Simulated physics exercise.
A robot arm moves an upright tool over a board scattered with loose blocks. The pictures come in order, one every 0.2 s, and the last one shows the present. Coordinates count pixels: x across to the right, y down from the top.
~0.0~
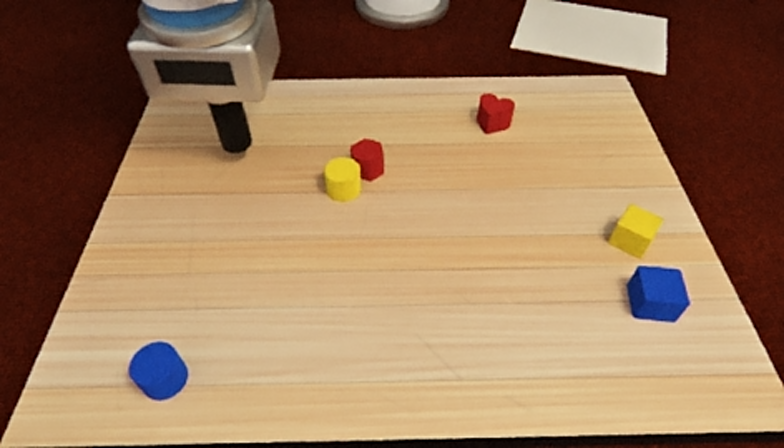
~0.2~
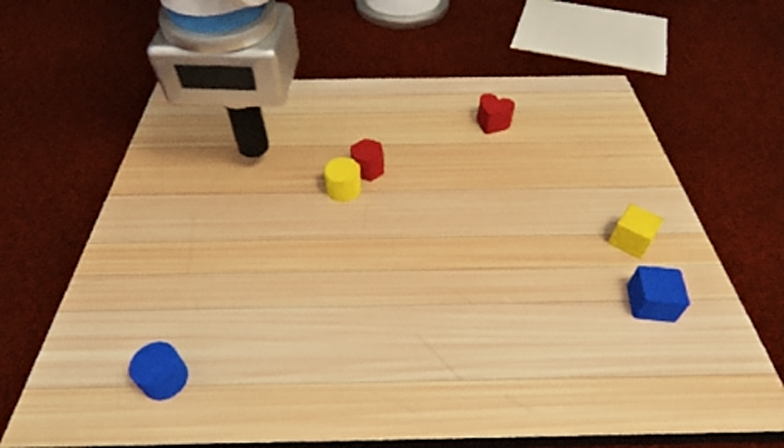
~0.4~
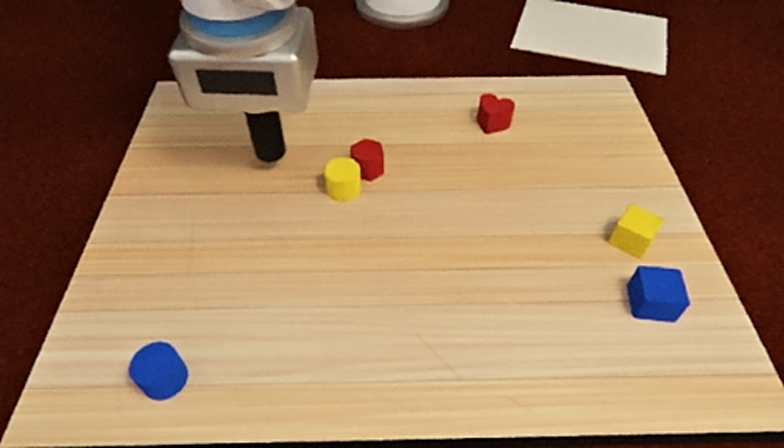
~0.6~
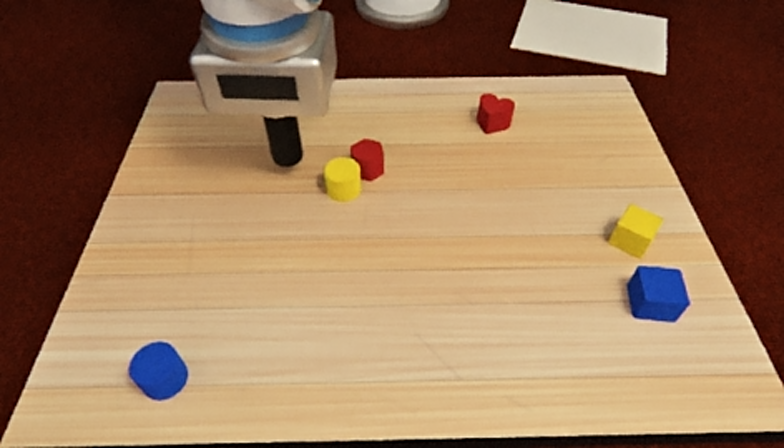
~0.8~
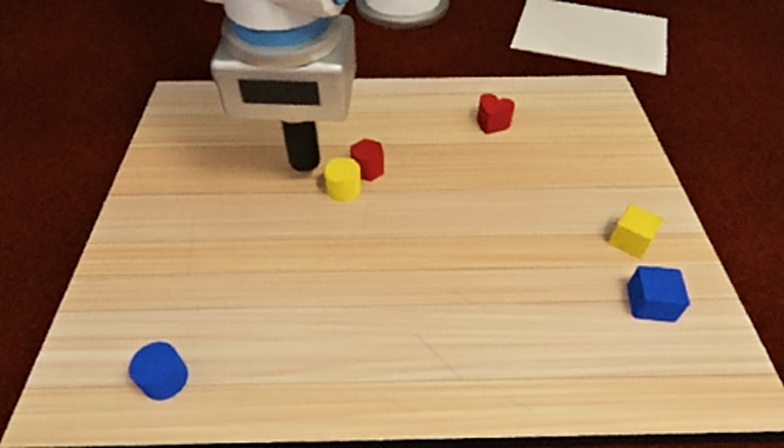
Robot arm sliding its upright black tool steadily rightward over a wooden board, nearing a yellow cylinder while the scattered blocks stay still.
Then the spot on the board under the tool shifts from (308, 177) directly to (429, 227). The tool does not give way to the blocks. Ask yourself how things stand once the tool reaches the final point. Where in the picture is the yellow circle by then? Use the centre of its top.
It ends at (466, 201).
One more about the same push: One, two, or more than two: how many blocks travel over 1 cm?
The push moves one block more than 1 cm.
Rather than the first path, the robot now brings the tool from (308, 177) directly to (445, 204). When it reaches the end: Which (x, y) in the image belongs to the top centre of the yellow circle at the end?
Its top middle is near (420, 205).
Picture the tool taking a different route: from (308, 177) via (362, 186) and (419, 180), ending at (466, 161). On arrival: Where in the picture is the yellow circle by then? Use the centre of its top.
Located at (401, 189).
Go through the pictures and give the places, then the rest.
In the first frame, tip of the tool (238, 145), middles of tops, yellow circle (342, 169), red hexagonal block (367, 149).
In the second frame, tool (254, 149), nothing pushed.
In the third frame, tool (271, 154), nothing pushed.
In the fourth frame, tool (288, 158), nothing pushed.
In the fifth frame, tool (305, 163), yellow circle (342, 169), red hexagonal block (367, 149).
What follows on the original path. One third of the way, tool (345, 178); yellow circle (376, 181).
Two thirds of the way, tool (387, 195); yellow circle (422, 194).
At the end, tool (430, 213); yellow circle (466, 201); red hexagonal block unmoved.
